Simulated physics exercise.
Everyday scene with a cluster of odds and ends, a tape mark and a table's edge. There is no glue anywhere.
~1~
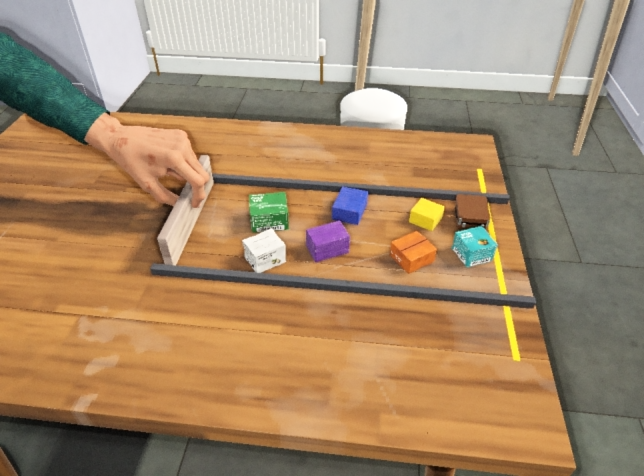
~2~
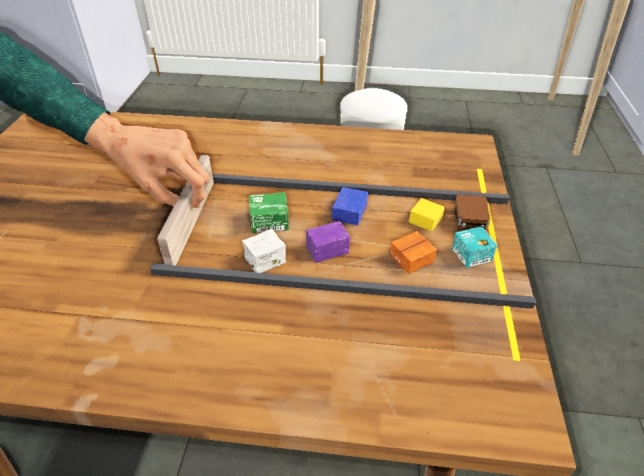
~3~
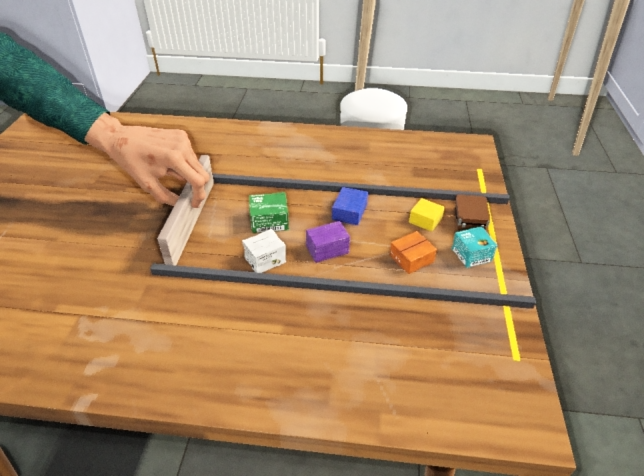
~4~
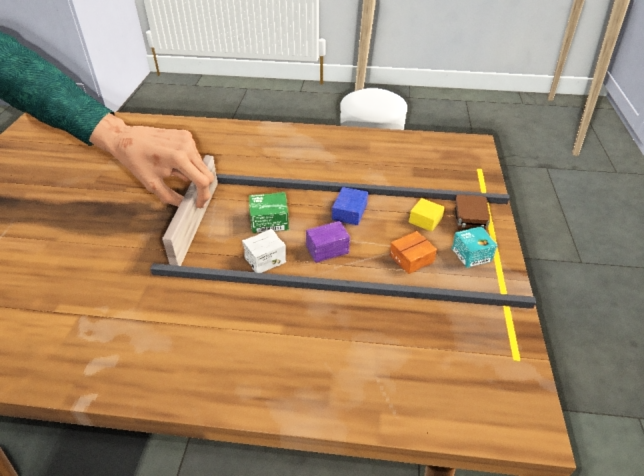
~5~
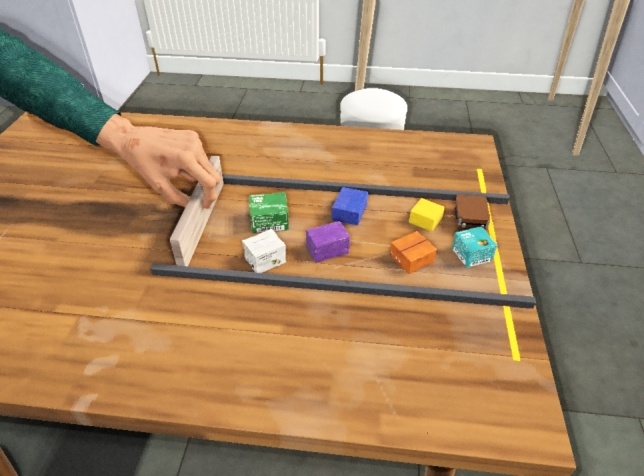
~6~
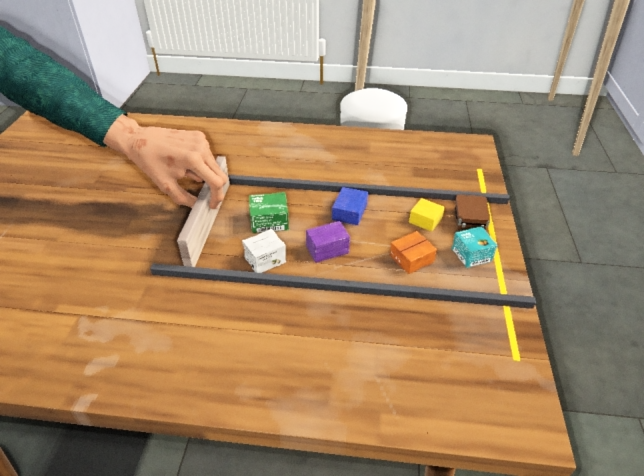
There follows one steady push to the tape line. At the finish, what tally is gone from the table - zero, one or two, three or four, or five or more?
The tally gone is five or more.
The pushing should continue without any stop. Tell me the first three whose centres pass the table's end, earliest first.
In order: The brown case, then the turquoise box, then the orange box.
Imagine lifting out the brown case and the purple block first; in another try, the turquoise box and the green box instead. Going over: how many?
Count: 3 (first case); 3 (second).
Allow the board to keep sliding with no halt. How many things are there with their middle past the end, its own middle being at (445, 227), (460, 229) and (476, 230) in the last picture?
First 1, then 2, then 4.
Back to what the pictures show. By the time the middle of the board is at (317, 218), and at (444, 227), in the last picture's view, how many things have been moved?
First 4 and then 8.
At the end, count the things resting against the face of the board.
3 in contact.
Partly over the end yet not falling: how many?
Count: 3.
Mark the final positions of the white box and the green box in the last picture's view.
You'll see the white box at (528, 276), with the green box at (515, 228).
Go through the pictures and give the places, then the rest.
The first frame shows brown case (471, 214); turquoise box (474, 247); yellow block (427, 215); board (189, 208); tape (495, 246).
The second frame shows turquoise box (474, 247); purple block (328, 242).
The third frame shows yellow block (427, 215); board (189, 208).
The fourth frame shows brown case (471, 215); white box (265, 252).
The fifth frame shows turquoise box (474, 247); green box (269, 213).
The sixth frame shows brown case (471, 215); turquoise box (474, 247); yellow block (427, 215); board (206, 209); tape (495, 246).
Early on, none off yet; brown case at rest near (471, 215); turquoise box at rest near (474, 247); yellow block at rest near (427, 215).
Finally, the number that fall off is five or more; lost, purple block, orange box, yellow block, turquoise box and brown case.
